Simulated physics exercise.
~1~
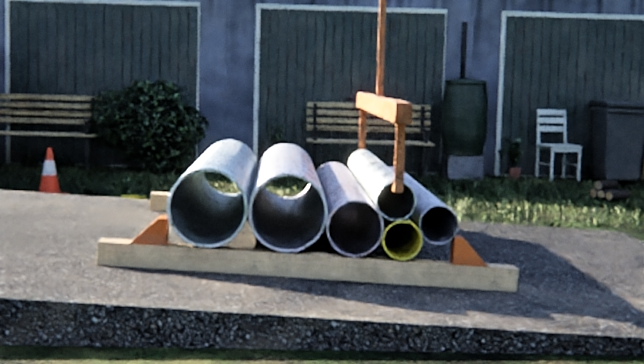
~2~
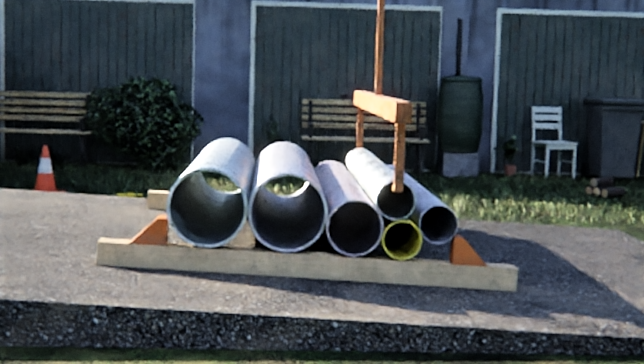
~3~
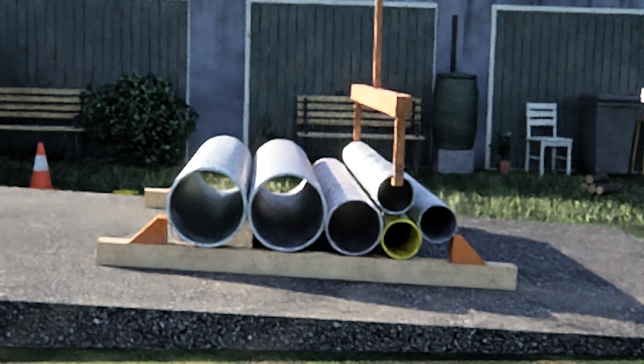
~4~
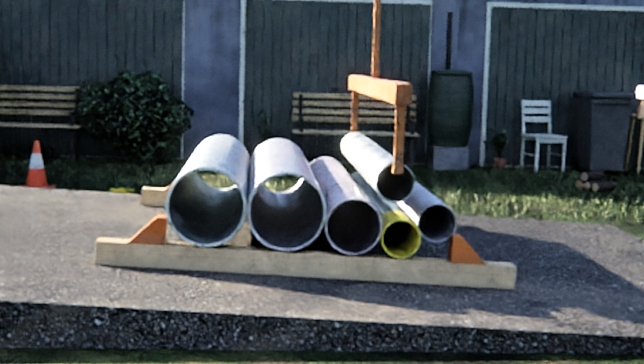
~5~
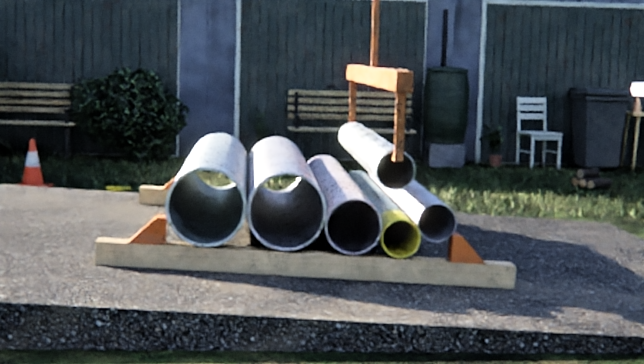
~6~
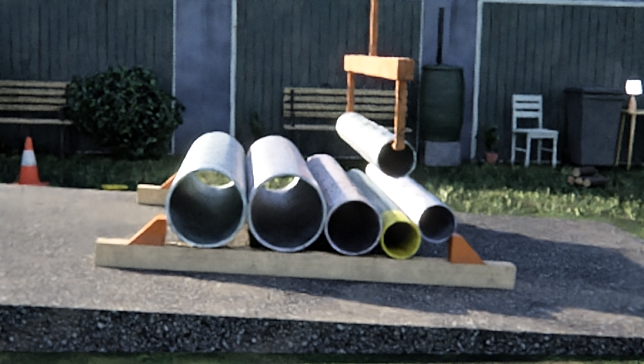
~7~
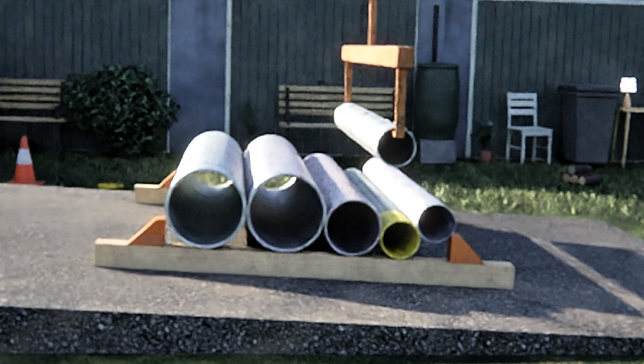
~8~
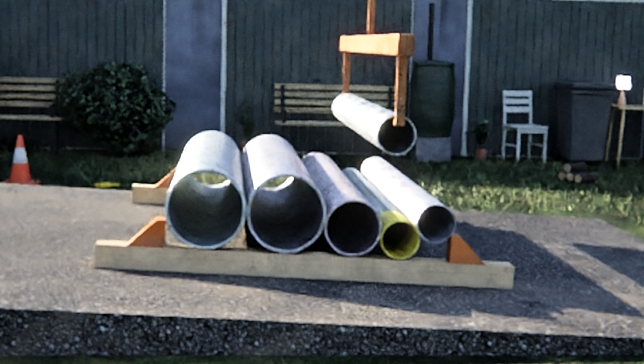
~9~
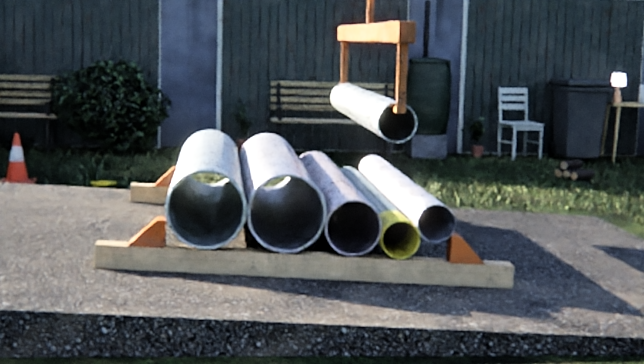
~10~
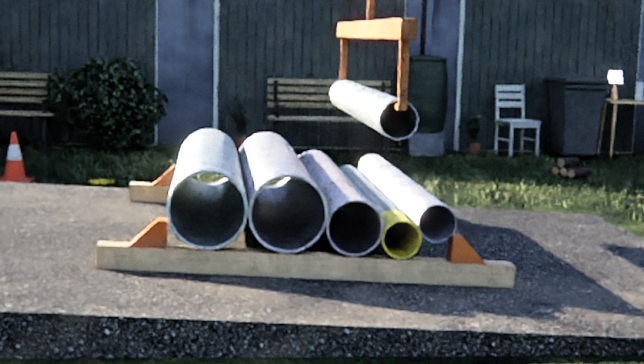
Six hollow steel pipes lie with their open ends facing the viewer on a pale wooden bearer, held by orange wedges, on a grey pad outside a dark panelled building. Two wide pipes sit at the left, with narrower ones to the right, including a small yellow one low down. An orange lifting beam with two arms holds the pipe resting above the yellow one. The beam rises, drawing that pipe straight up and clear of the stack as the view drifts slightly sideways. It ends hanging above the others, while the yellow pipe and the rest stay in place.
